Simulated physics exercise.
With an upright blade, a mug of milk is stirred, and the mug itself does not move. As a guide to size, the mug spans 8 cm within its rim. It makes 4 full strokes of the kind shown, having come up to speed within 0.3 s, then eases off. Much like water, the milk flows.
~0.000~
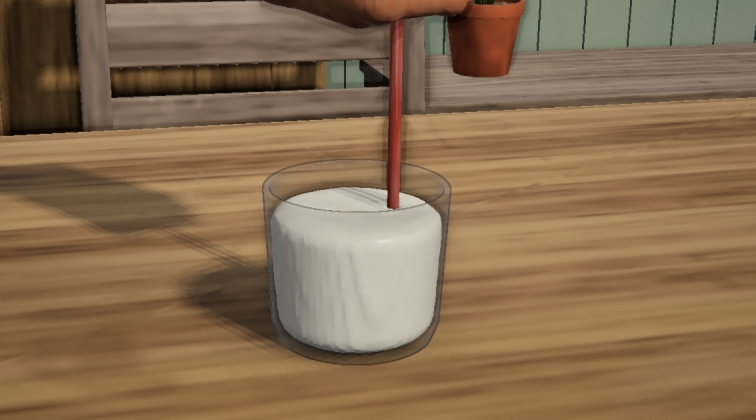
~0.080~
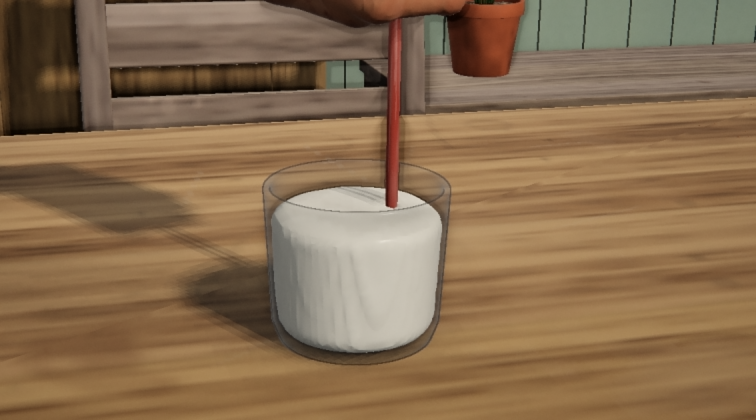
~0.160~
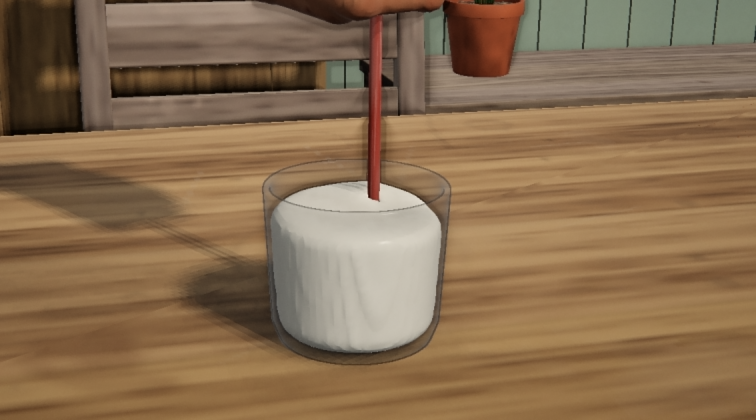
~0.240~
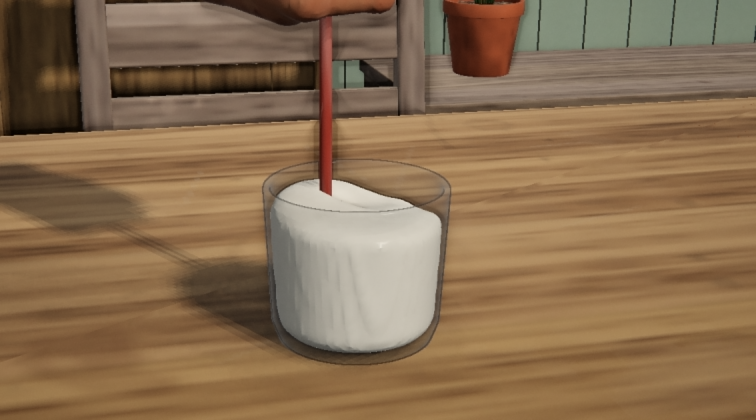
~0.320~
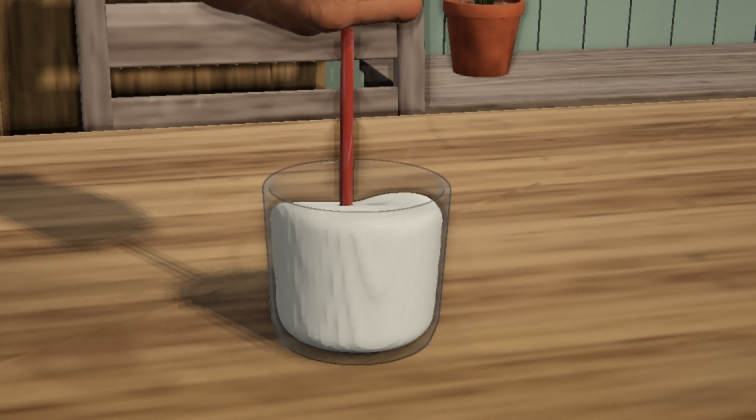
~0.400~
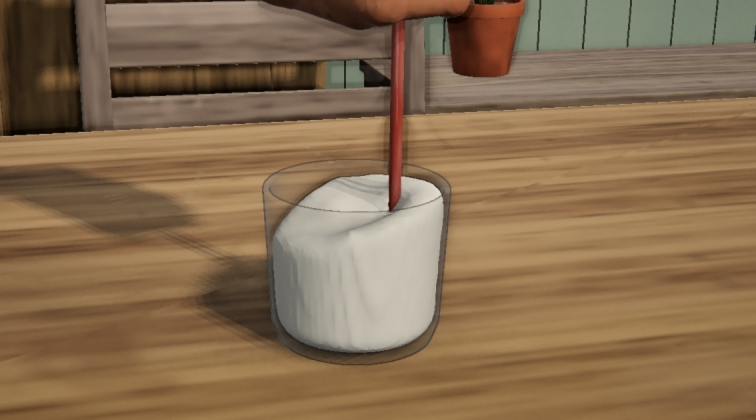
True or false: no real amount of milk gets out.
False.
Then, 0.64 s in, 1 ml is over the rim.
Then, 0.88 s in, 5 ml is over the rim.
Then, 1.12 s in, 9 ml is over the rim.
Then, 1.36 s in, 12 ml is over the rim.
Finally, 12 ml is over the rim.
